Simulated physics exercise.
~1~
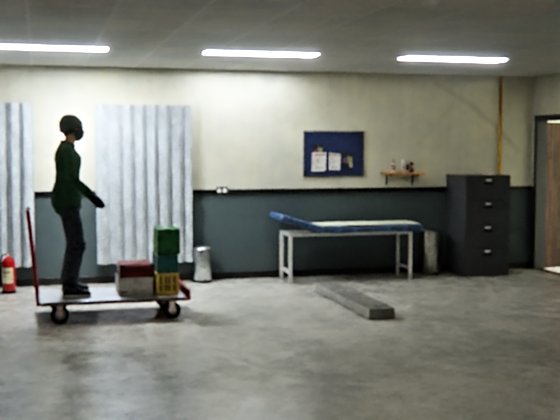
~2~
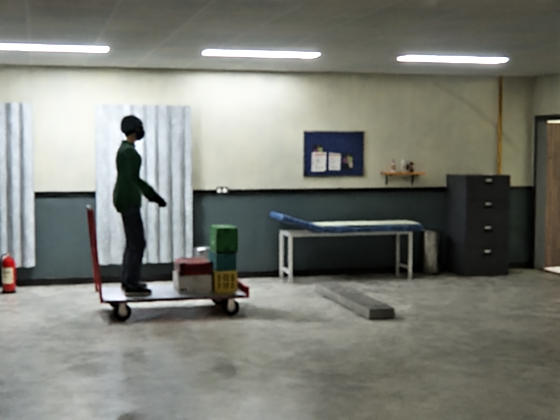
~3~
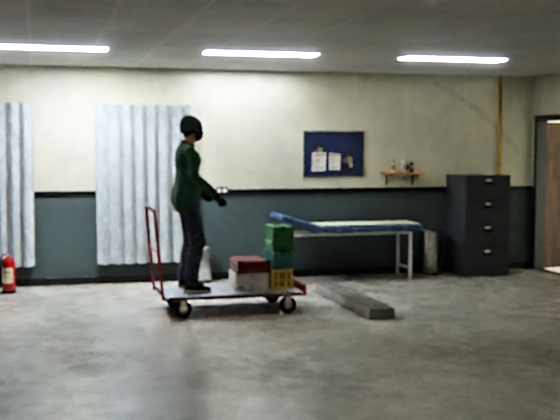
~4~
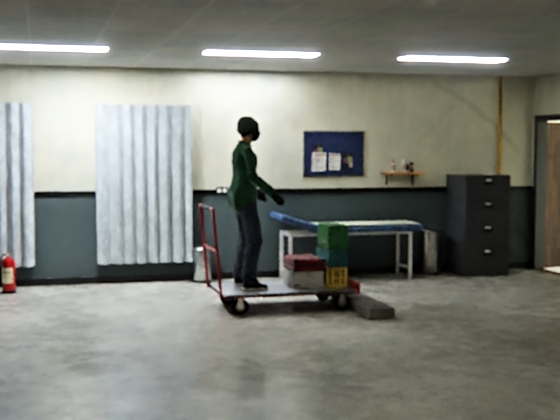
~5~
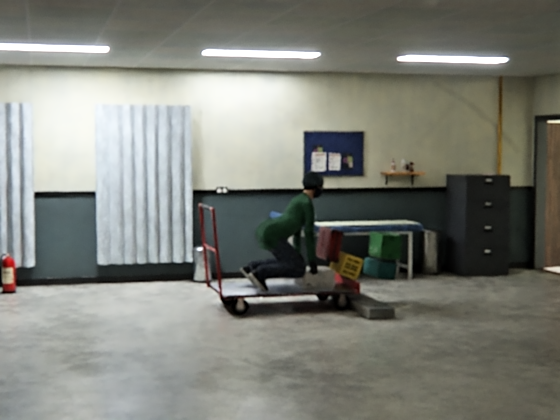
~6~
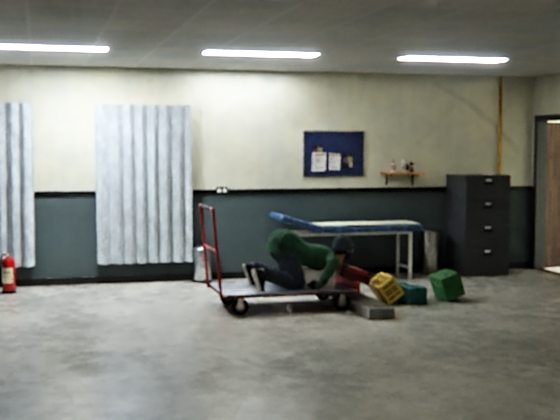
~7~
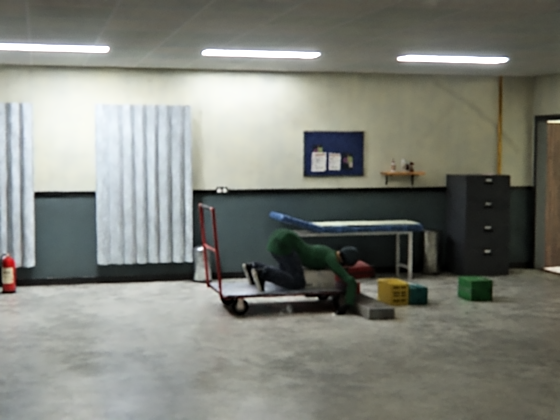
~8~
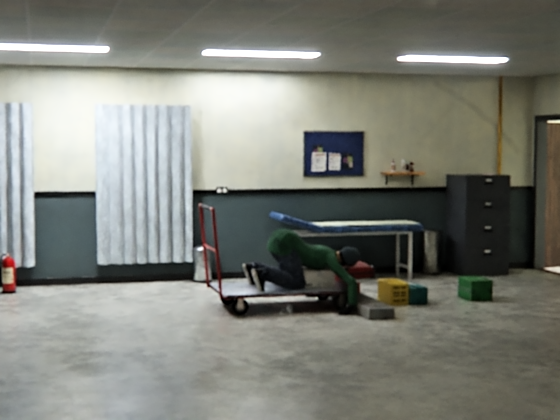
A person in a green top rode a flat trolley to the right until it stopped at a low step, then pitched forward onto hands and knees as coloured boxes tumbled off the front, ending slumped over the deck's edge with boxes scattered beyond.
